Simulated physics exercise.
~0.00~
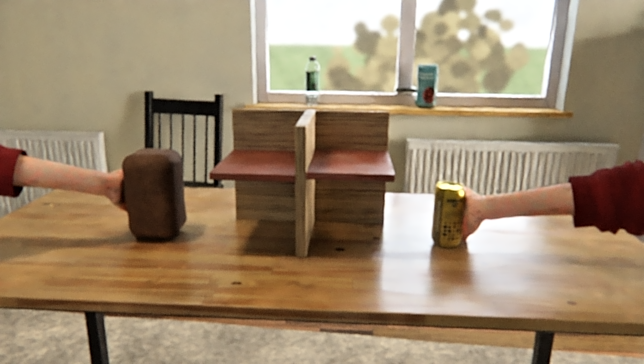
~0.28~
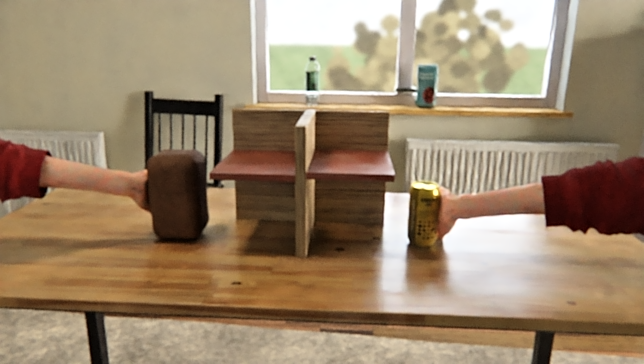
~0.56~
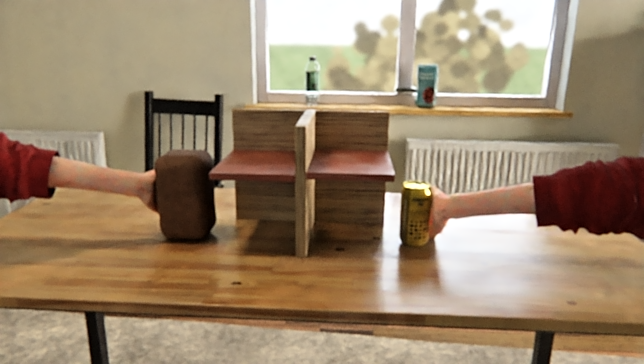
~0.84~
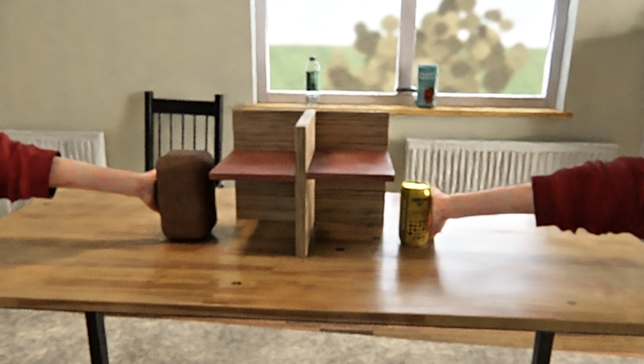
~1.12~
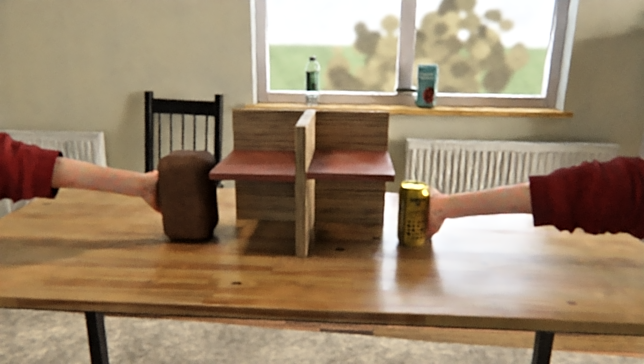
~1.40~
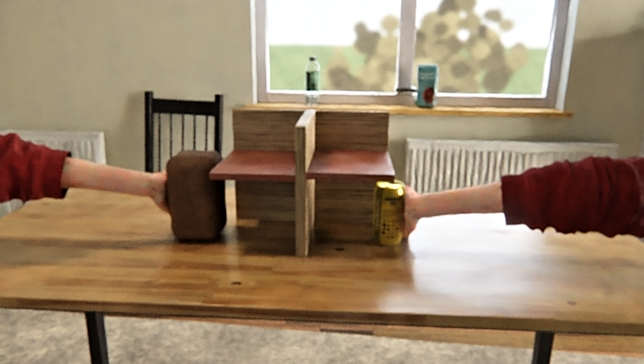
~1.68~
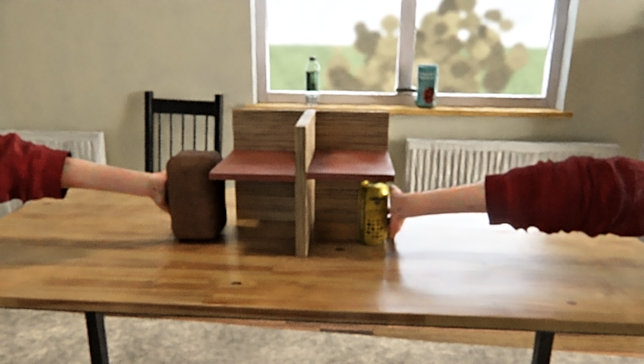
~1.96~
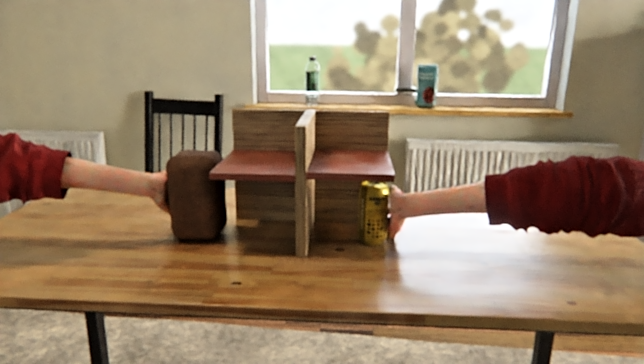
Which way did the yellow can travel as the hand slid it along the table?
It moved to the left, toward the middle of the table, and went under the right side of the shelf.
